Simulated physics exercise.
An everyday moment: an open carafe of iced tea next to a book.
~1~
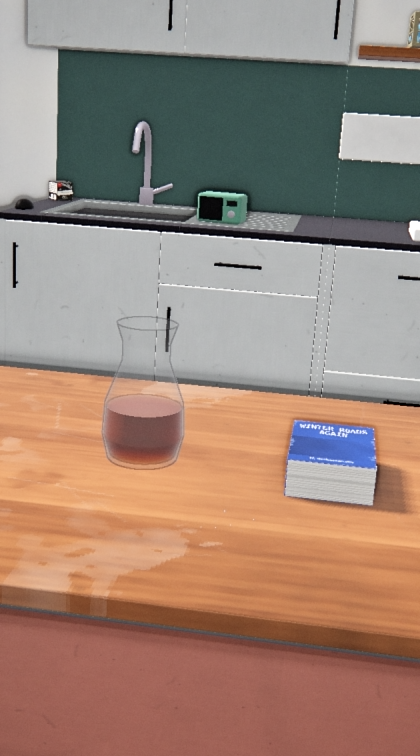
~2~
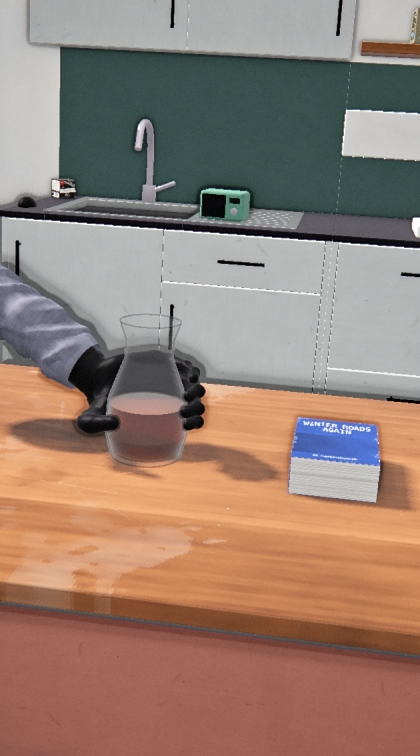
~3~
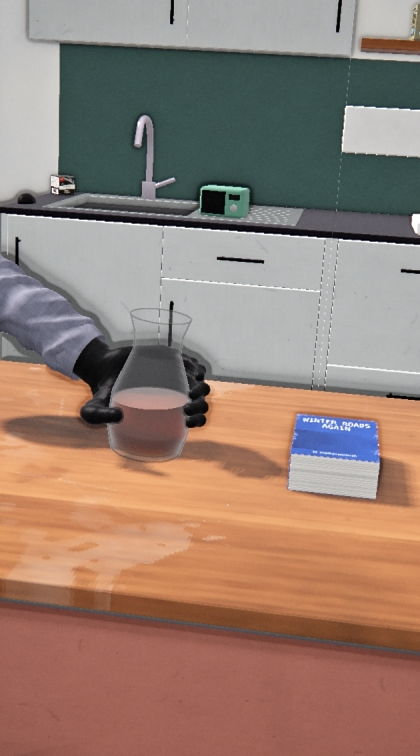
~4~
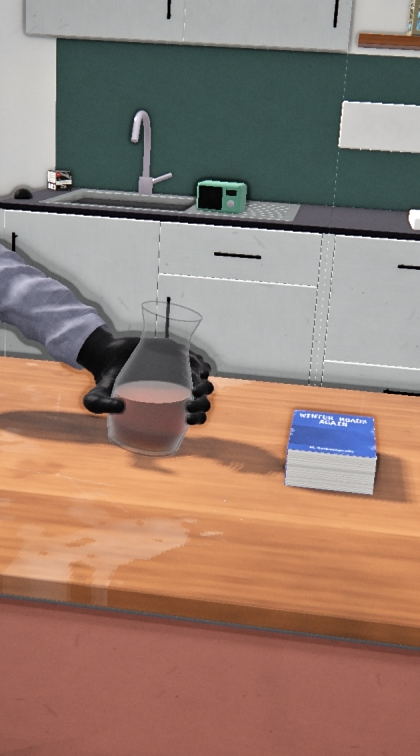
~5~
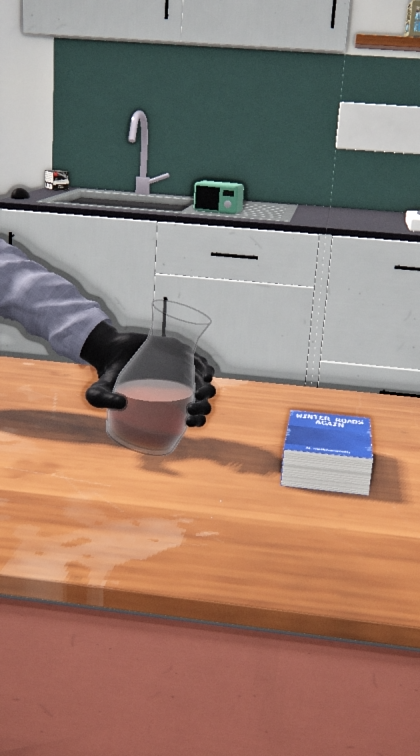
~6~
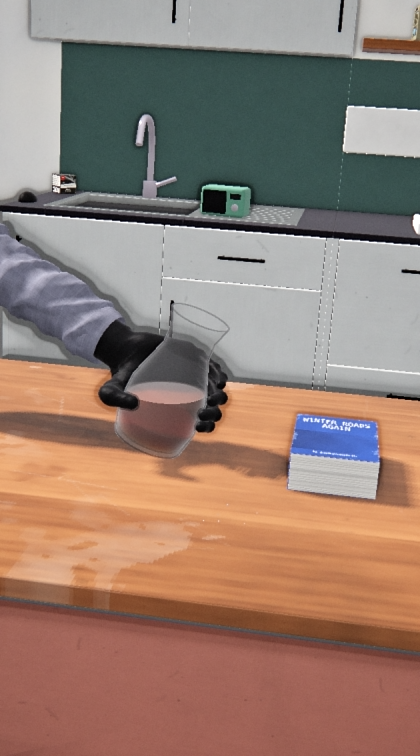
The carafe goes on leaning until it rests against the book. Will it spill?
It slops over.
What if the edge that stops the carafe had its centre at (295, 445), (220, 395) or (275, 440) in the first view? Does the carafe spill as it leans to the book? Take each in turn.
In turn: Spills, copes, loses some.
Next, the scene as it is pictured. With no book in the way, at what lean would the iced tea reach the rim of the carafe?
Some 70 degrees.
Next, the carafe leans by about 45°; its rim is dry.
After that, the carafe leans by about 70°; its rim is dry.
Finally, the carafe leans by about 75°, against the book; it has slopped over; about two thirds of the iced tea is inside.
